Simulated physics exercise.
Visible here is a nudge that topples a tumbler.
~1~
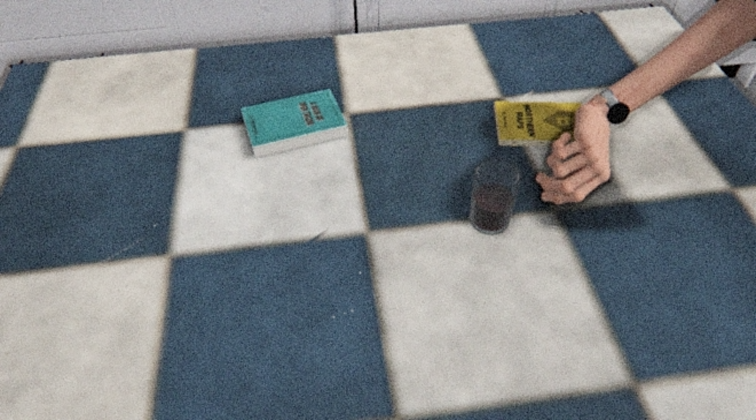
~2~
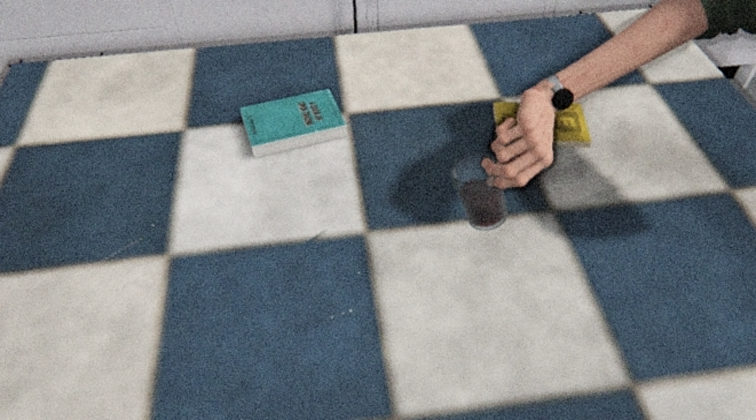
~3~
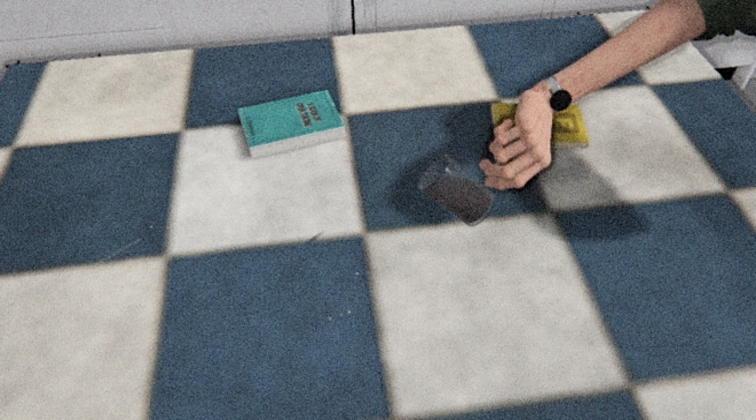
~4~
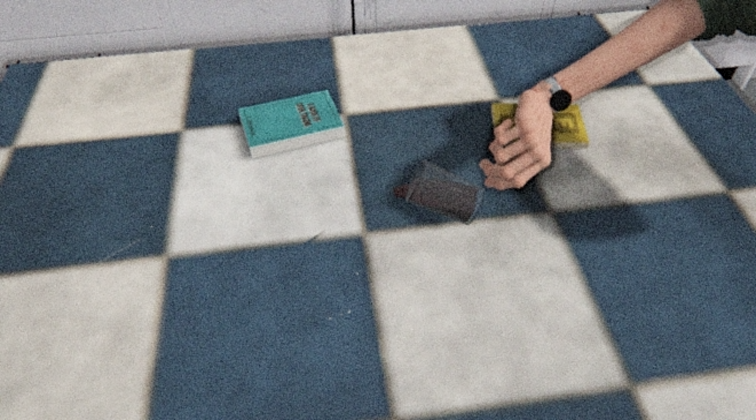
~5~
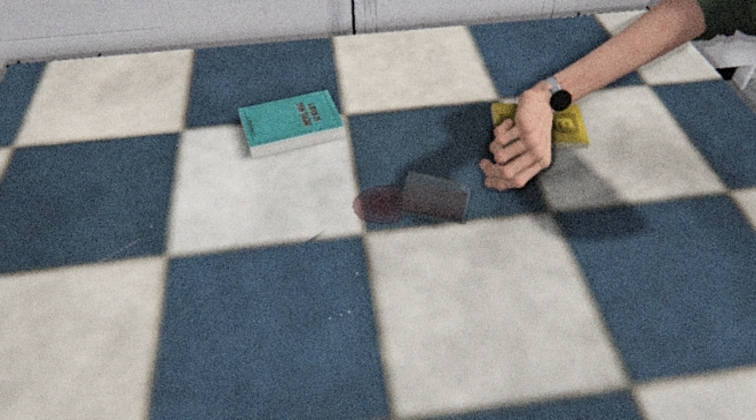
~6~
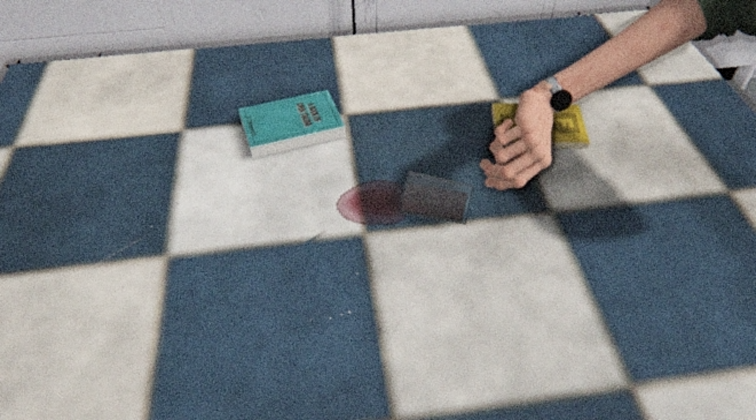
A bare forearm with a dark-faced watch reaches in from the upper right over a blue and off-white checkered surface, seen from above at an angle by a still camera. A teal book lies left of centre near the back, a yellow book or notebook lies under the hand, and a clear tumbler of dark reddish liquid stands beside it. The hand moves left and pushes the tumbler, which topples leftward onto its side, and a reddish puddle spreads from its mouth while the hand stays still.
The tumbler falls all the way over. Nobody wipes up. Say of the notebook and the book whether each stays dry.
The spill leaves the notebook dry and the book wet.
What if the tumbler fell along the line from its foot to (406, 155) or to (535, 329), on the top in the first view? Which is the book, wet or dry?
First it is reached, then it escapes.
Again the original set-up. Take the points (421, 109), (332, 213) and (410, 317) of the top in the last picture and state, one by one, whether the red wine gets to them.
One: Not reached. Two: Soaked. Three: Untouched.
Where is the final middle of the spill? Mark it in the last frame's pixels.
Around (264, 188).
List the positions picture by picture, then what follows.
In the first frame, it stands upright; tumbler (494, 196) about half full; notebook (542, 121); book (293, 117).
In the second frame, the hand pushes it; tumbler about half full, surface at (481, 193).
In the third frame, it is falling; tumbler (456, 190) tipped 50°; book (291, 118).
In the fourth frame, it is falling; tumbler (443, 193) tipped 70°; notebook (539, 122).
In the fifth frame, it is down; tumbler (435, 198) tipped 85°; a puddle starts at (382, 204).
In the sixth frame, it is down; tumbler (435, 198) tipped 85°; a puddle starts at (377, 203); notebook (539, 122); book (291, 117).
Soon after, the puddle covers about as much as a plate; the notebook is dry; the book is wet.
Later, the puddle covers about as much as a tray; the notebook is dry; the book is wet.
In the end, the puddle covers about as much as a tray; the notebook is dry; the book is wet.
